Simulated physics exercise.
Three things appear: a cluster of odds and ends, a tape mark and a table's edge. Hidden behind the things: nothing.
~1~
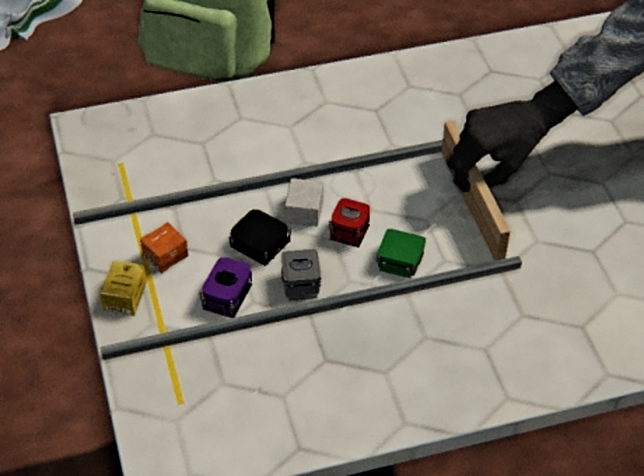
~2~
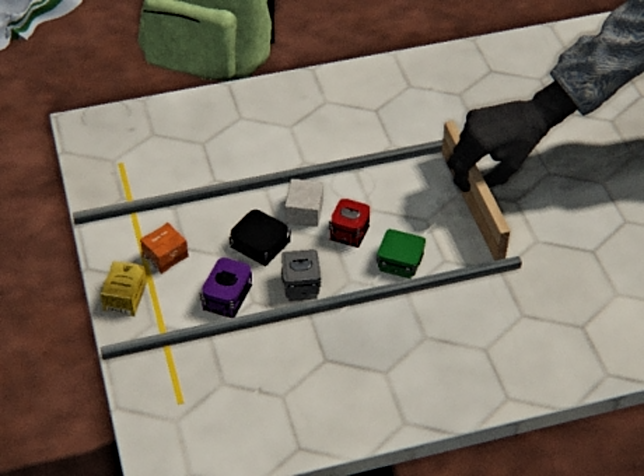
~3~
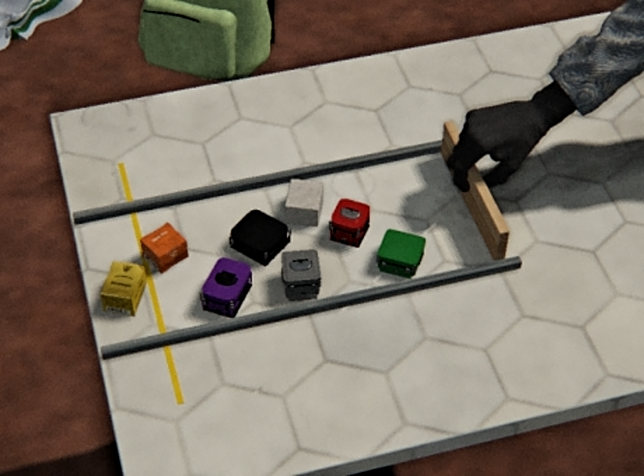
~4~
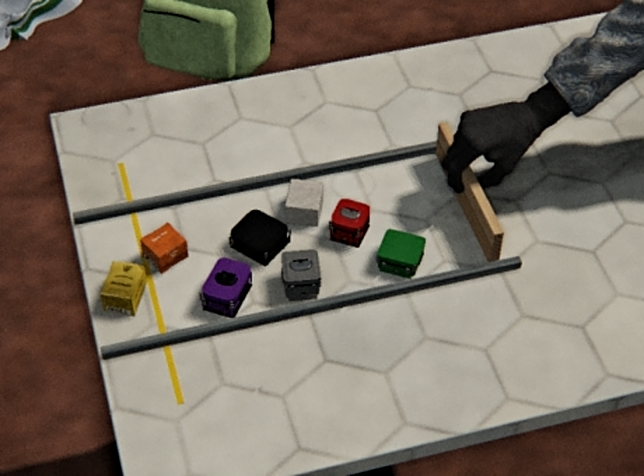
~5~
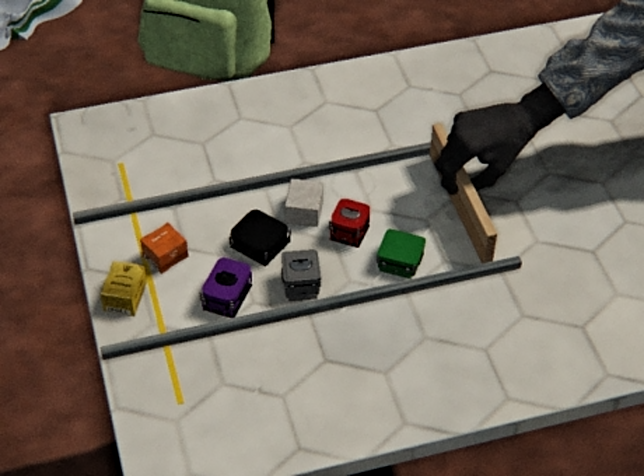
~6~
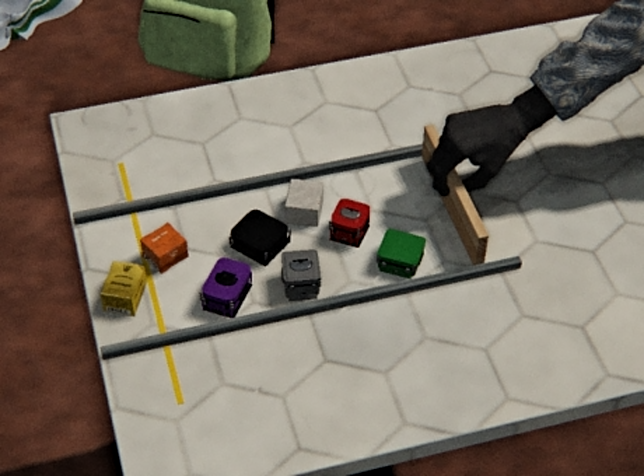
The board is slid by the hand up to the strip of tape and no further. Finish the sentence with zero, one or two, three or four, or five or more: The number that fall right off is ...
The number that fall right off is three or four.
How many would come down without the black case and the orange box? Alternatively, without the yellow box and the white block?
First try 2, second try 2.
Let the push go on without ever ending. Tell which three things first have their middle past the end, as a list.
The order is the yellow box, the orange box, then the purple case.
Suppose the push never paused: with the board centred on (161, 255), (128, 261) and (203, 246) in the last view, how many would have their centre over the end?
The numbers past the end are 3, 5 and 1.
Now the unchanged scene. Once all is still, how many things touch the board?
The count in contact is 3.
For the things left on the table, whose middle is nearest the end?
The grey case is the one.
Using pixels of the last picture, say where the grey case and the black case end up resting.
First object: (98, 318); second object: (93, 265).
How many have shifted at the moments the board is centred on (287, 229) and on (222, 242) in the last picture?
Respectively 6 and 8.
Soon after, none off yet; yellow box at rest near (124, 288); orange box at rest near (165, 248); purple case at rest near (227, 288).
In the end, the number that fall off is three or four; gone, purple case, orange box and yellow box.
